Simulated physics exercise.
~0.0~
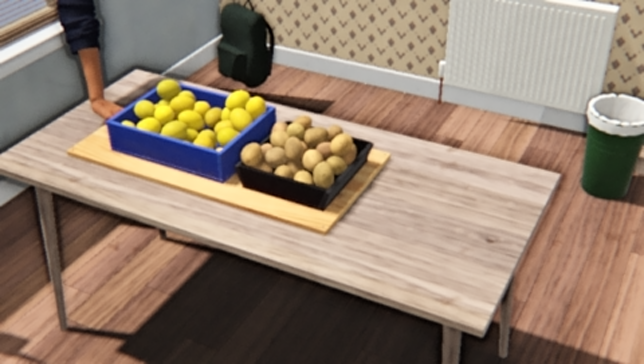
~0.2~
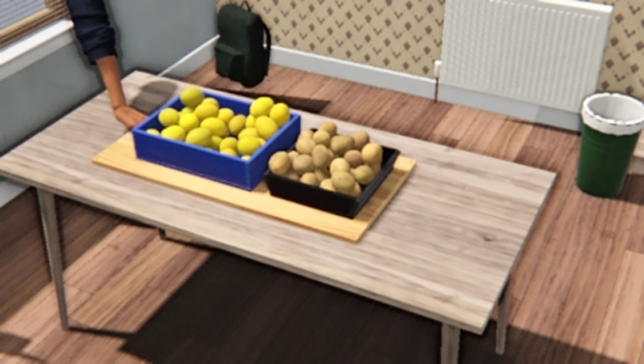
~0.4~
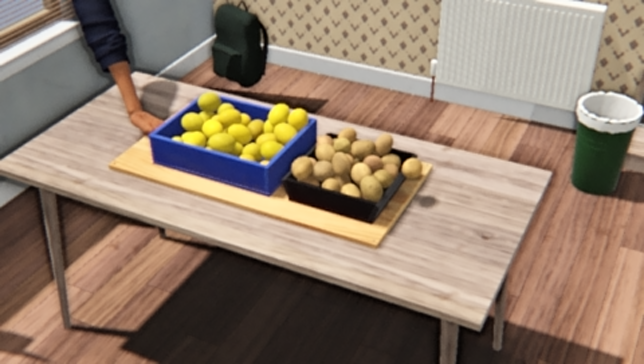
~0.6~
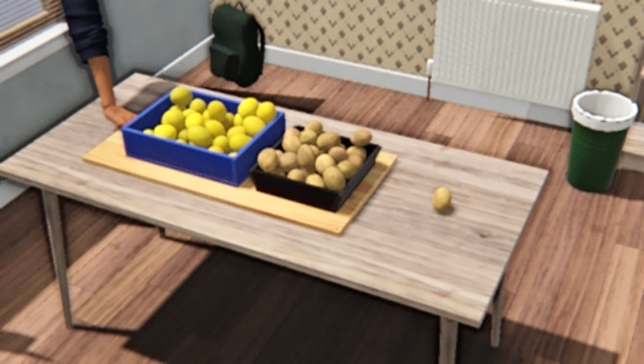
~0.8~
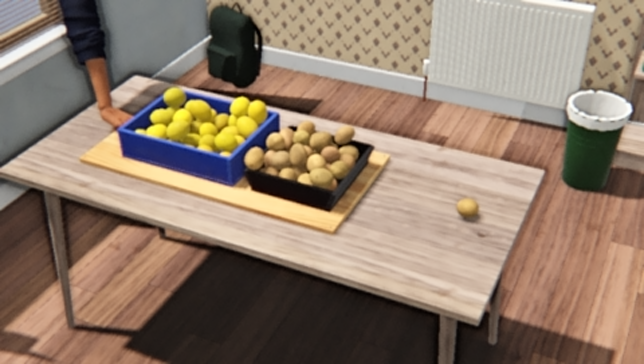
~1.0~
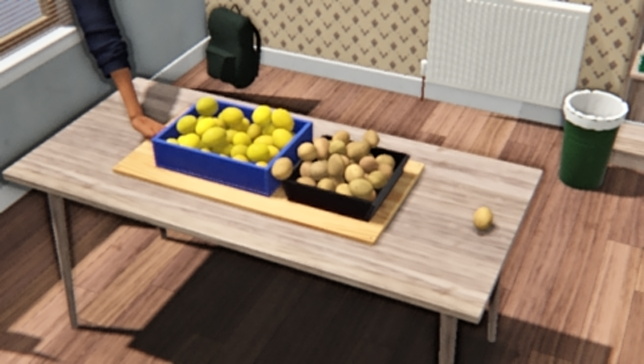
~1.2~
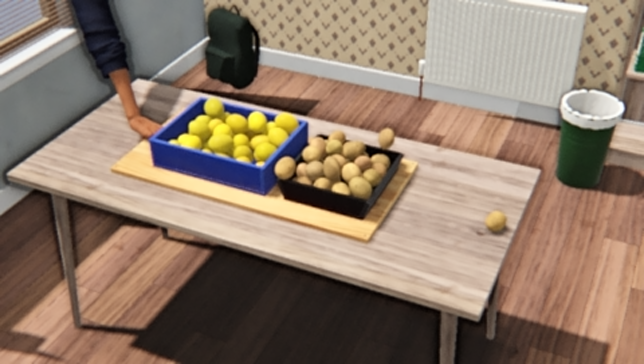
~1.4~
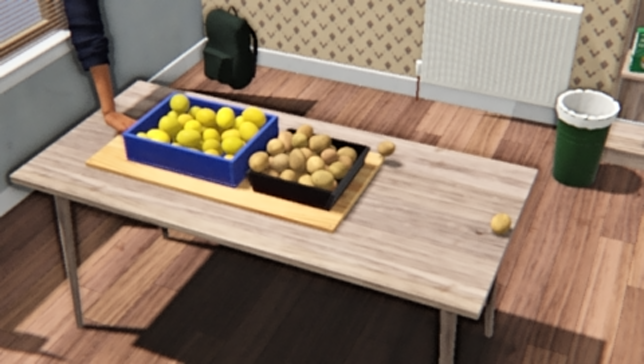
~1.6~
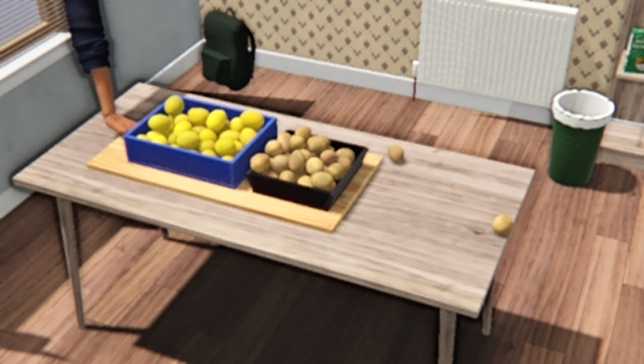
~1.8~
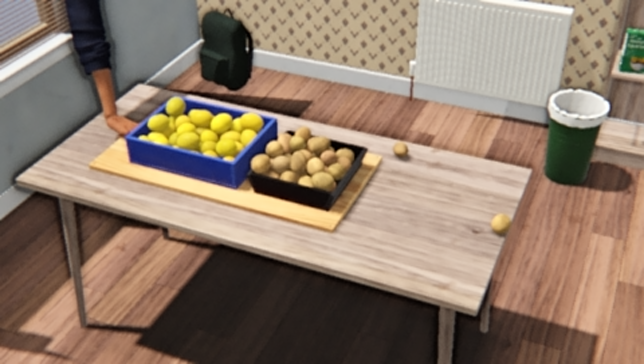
Two potatoes roll from a black tray as a board of produce shakes, then rest on the table.
